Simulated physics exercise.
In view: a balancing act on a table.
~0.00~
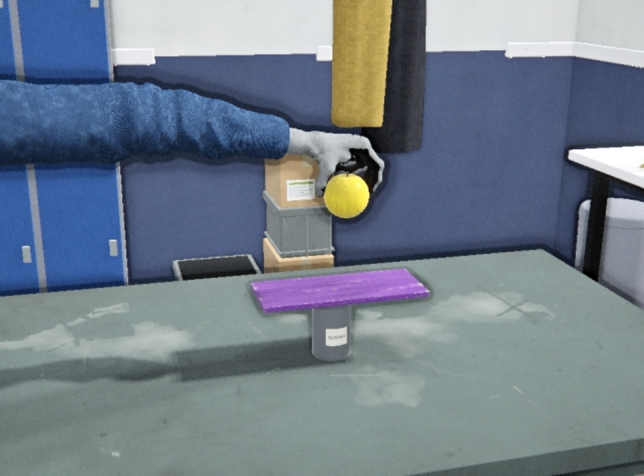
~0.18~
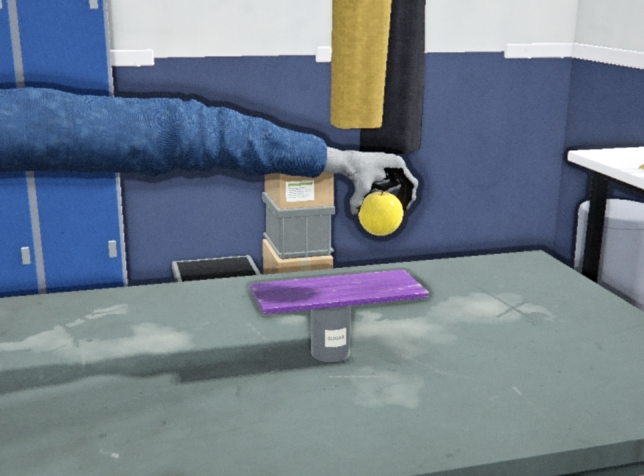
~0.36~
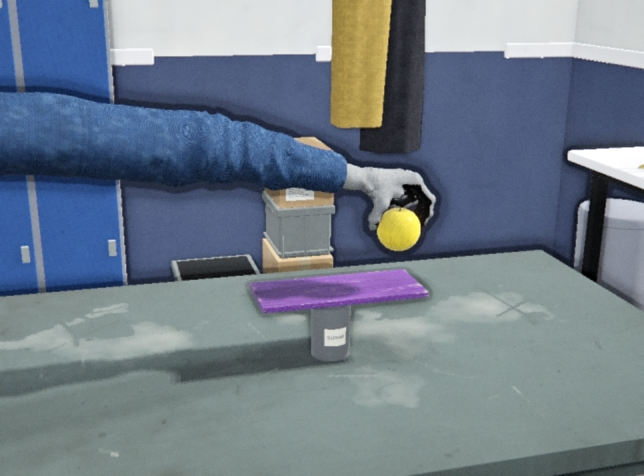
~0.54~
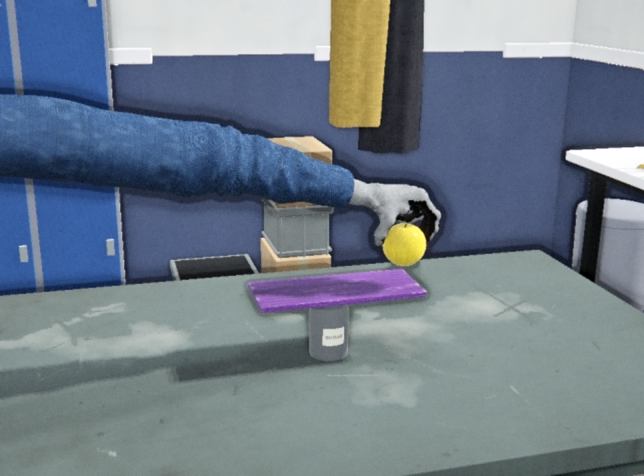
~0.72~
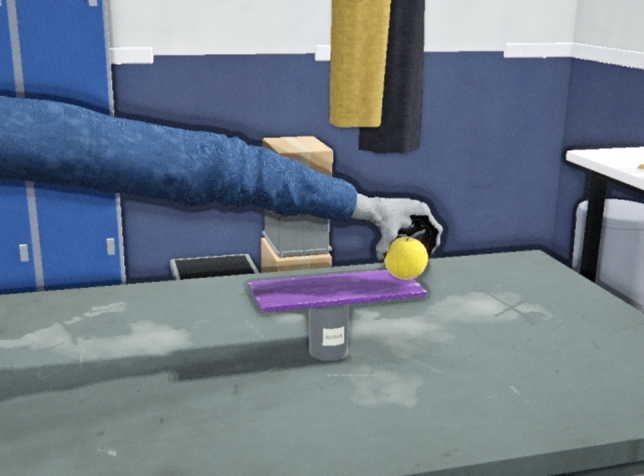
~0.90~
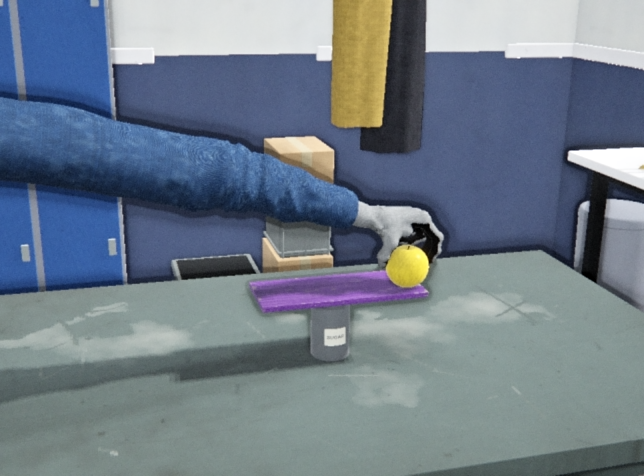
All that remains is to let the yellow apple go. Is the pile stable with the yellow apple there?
Here the stack gives way.
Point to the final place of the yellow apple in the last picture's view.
At about (500, 328).
After 1.50 s, yellow apple now fallen; purple board tipped 41° from how it was.
After 1.70 s, purple board now fallen.
At rest (2.3 s), fallen, yellow apple and purple board; grey jar in place. Seen from the same camera at the end, yellow apple near (500, 328). The stack loses its balance.
